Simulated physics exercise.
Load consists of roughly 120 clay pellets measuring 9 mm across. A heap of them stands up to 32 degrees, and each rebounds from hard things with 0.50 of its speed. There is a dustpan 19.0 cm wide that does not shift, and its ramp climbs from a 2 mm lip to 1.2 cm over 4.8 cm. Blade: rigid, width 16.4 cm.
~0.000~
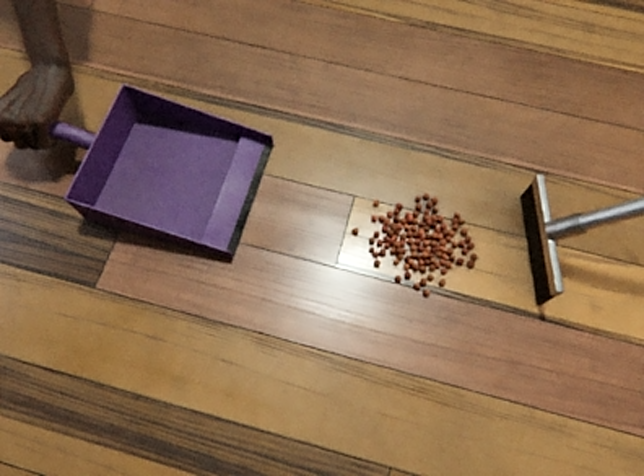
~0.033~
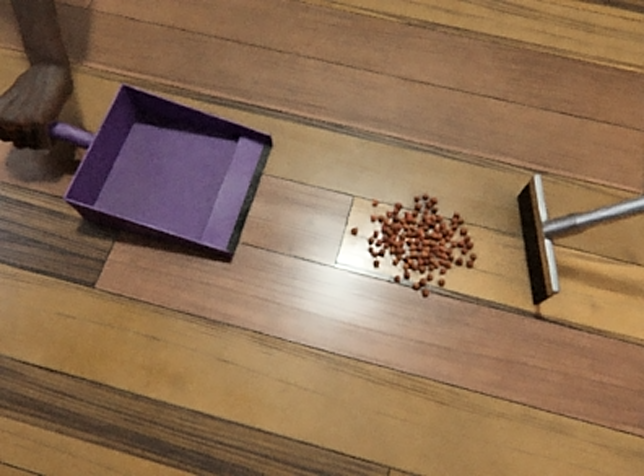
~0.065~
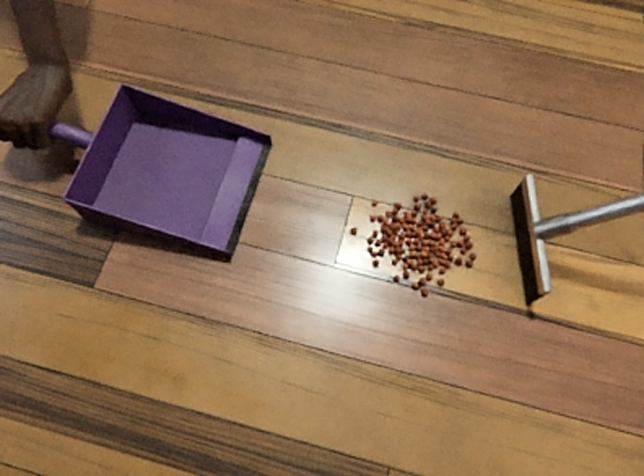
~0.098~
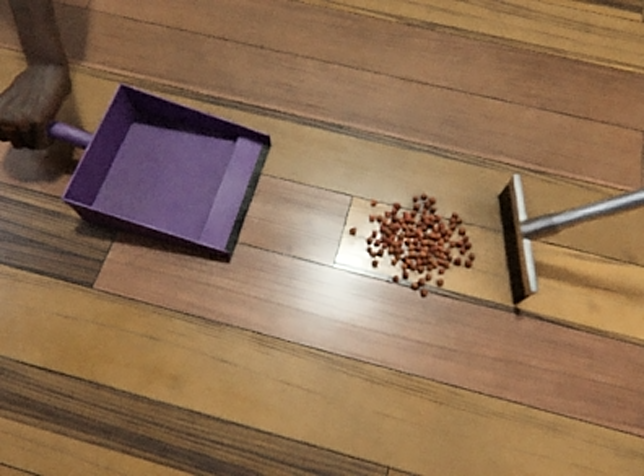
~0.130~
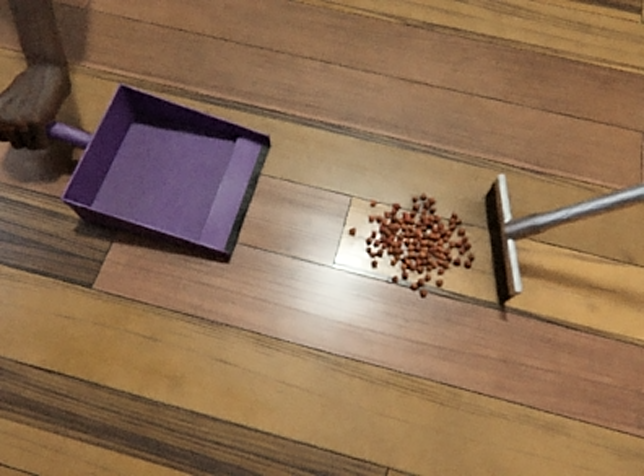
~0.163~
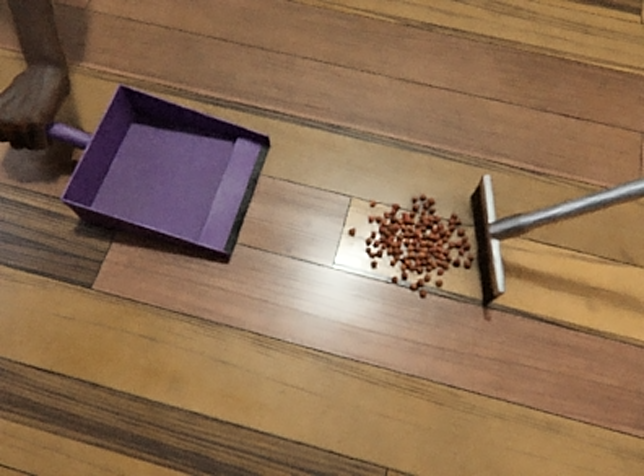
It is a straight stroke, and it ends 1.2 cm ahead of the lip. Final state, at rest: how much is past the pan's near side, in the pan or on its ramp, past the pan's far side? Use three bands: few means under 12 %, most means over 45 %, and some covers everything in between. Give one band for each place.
Near side: Some, pan: Some, far side: Few.
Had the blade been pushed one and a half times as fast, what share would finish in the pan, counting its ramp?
I'd put it at close to 30 per cent.
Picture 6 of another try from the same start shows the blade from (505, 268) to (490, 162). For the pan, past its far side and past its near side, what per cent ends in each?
The pan gets 0, the far side 10 and the near side 0.
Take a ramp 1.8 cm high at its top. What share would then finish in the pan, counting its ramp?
25 per cent.
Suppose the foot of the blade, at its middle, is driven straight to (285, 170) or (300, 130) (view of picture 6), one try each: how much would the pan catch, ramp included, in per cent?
The two tries give about 10 and 0 percent.
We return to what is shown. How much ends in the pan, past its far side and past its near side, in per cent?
Near side 35 %, pan 25 %, far side 0 %.
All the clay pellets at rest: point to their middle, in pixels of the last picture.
In the last view, approximately (239, 240).
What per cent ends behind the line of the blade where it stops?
My guess is close to 15 per cent.
After 0.42 s, middle of the blade 18 cm from the lip; 0 % over the lip, far side 0 %, near side 5 %.
After 0.59 s, middle of the blade 9 cm from the lip; 0 % over the lip, far side 0 %, near side 25 %.
After 0.88 s, middle of the blade 3 cm from the lip; 25 % over the lip, far side 0 %, near side 35 %.
By 1.3 s all is still; near side 35 %, pan 25 %, far side 0 %, in front of the lip or behind the blade 40 %.
